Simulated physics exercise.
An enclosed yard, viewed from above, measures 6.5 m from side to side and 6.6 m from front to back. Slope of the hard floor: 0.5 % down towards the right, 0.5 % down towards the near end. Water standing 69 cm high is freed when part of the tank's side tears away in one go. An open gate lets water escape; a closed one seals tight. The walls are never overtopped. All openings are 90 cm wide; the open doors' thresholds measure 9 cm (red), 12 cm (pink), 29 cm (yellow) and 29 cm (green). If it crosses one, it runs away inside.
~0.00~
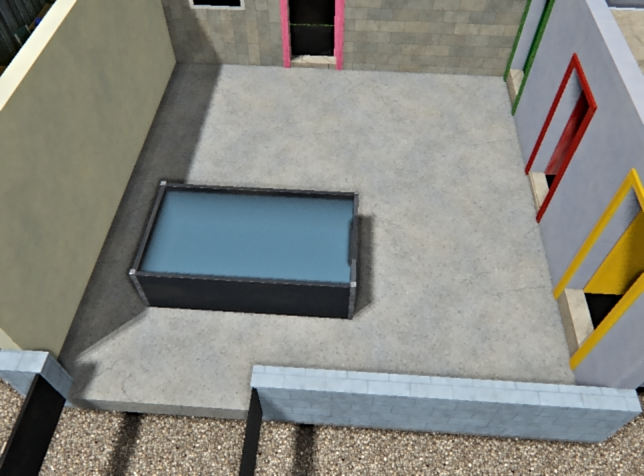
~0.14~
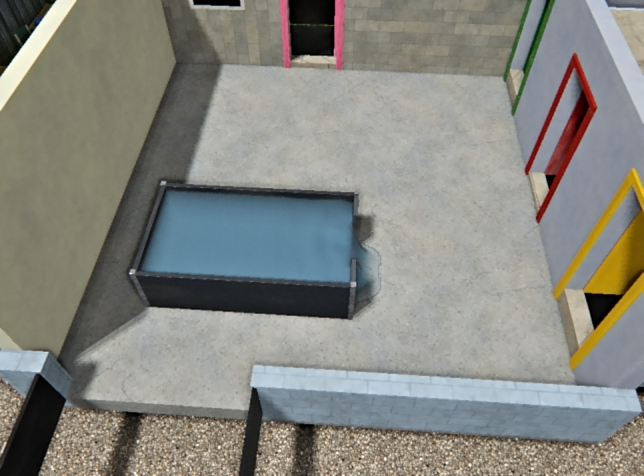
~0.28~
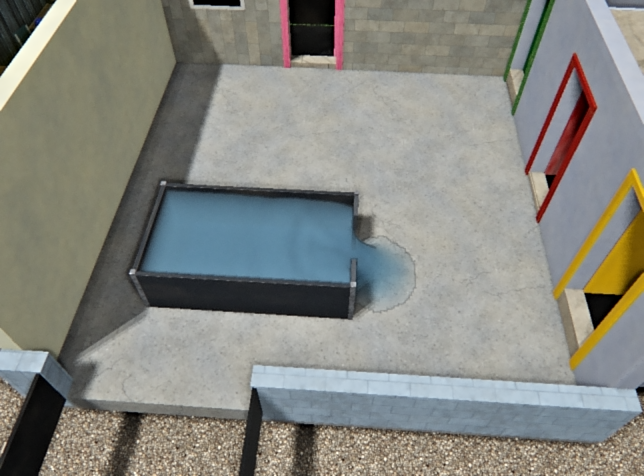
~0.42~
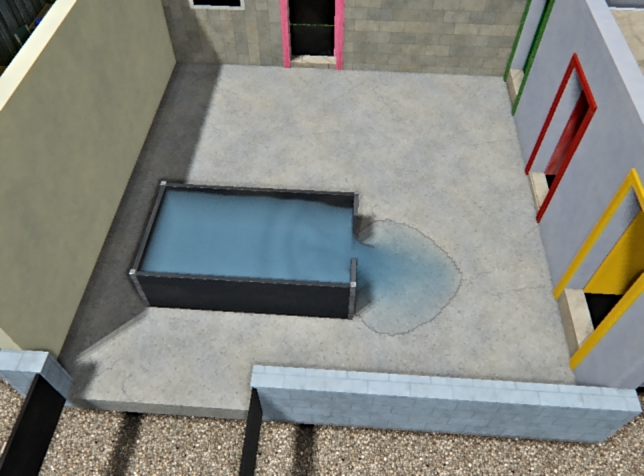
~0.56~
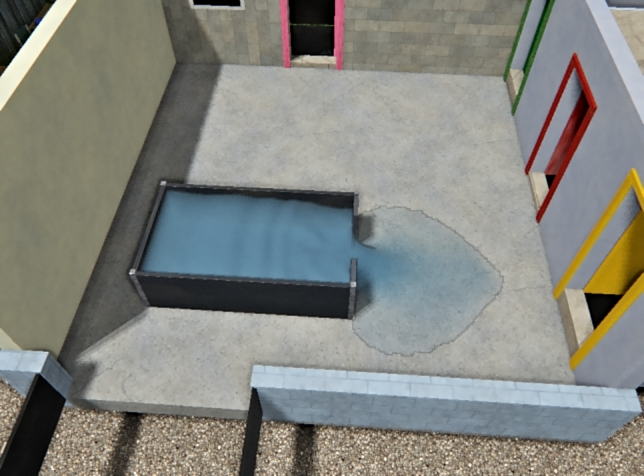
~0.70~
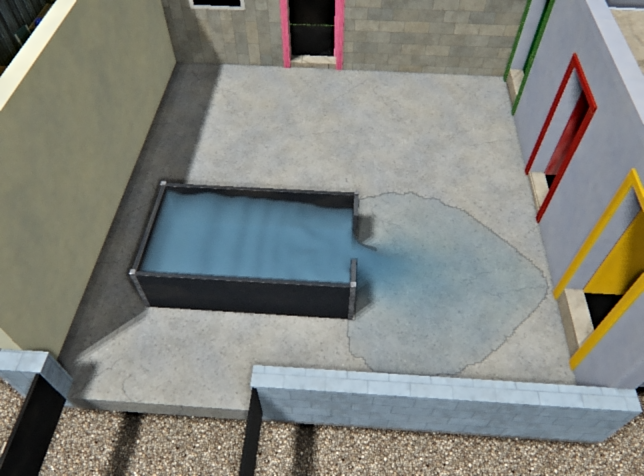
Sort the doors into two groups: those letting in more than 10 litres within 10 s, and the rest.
The red door goes in the first group; the pink door goes with the rest; the yellow door goes with the rest; the green door goes with the rest.
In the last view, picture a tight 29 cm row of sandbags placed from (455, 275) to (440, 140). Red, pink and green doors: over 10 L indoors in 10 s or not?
Then the red door is short of it, the pink door short of it, the green door short of it.
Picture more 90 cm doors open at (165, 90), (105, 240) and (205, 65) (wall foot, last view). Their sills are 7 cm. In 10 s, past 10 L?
In sequence the answers are less than that, less than that and less than that.
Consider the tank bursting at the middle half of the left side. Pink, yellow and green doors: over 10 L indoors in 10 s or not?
At pink the amount is beneath the mark, at yellow it is beneath the mark, and at green it is beneath the mark.
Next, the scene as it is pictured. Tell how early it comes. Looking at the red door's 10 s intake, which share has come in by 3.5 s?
I'd put it at about 65 per cent by that point.
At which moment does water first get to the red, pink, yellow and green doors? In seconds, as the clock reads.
So, red at 1.2 s, then pink at 4.5 s, yellow at 0.9 s, and green at 2.4 s.
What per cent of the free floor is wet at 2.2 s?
I'd say around 25 %.
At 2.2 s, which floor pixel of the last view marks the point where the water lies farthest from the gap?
Point: Roughly (505, 109).
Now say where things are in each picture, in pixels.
The tank at (252, 235) is whole and still, 69 cm deep, in the first frame.
The front is at (366, 295), 0.5 m from the gap at (351, 259); 0.2 m2 of floor is under water; 69 cm left at the back of the tank, in the second frame.
The front is at (410, 283), 0.8 m from the gap at (351, 260); 0.7 m2 of floor is under water; 69 cm left at the back of the tank, in the third frame.
The front is at (453, 286), 1.4 m from the gap at (351, 261); 1.8 m2 of floor is under water; 69 cm left at the back of the tank, in the fourth frame.
The front is at (496, 281), 2.0 m from the gap at (351, 261); 3.2 m2 of floor is under water; 69 cm left at the back of the tank, in the fifth frame.
Water pours out at (351, 260) and has run 2.6 m, to (539, 284); typically 4 cm deep outside, 66 cm at the tank's back, in the sixth frame.
After 1.4 s water covers 25 % of the floor and is deepest (40 cm) near (362, 273); red door 13 cm at the sill, 0 L in, pink door not reached, yellow door 24 cm at the sill, 0 L in, green door not reached.
After 2.2 s water covers 25 % of the floor and is deepest (34 cm) near (559, 356); red door 18 cm at the sill, 15 L in, pink door not reached, yellow door 28 cm at the sill, 0 L in, green door not reached.
After 3.5 s water covers 35 % of the floor and is deepest (24 cm) near (572, 412); red door 14 cm at the sill, 46 L in, pink door not reached, yellow door 21 cm at the sill, 1 L in, green door 6 cm at the sill, 0 L in.
After 6.0 s water covers 65 % of the floor and is deepest (22 cm) near (572, 412); red door 12 cm at the sill, 63 L in, pink door 3 cm at the sill, 0 L in, yellow door 19 cm at the sill, 1 L in, green door 13 cm at the sill, 0 L in.
After 10.0 s water covers 95 % of the floor and is deepest (12 cm) near (549, 306); red door 8 cm at the sill, 68 L in, pink door 4 cm at the sill, 0 L in, yellow door 12 cm at the sill, 1 L in, green door 9 cm at the sill, 0 L in.
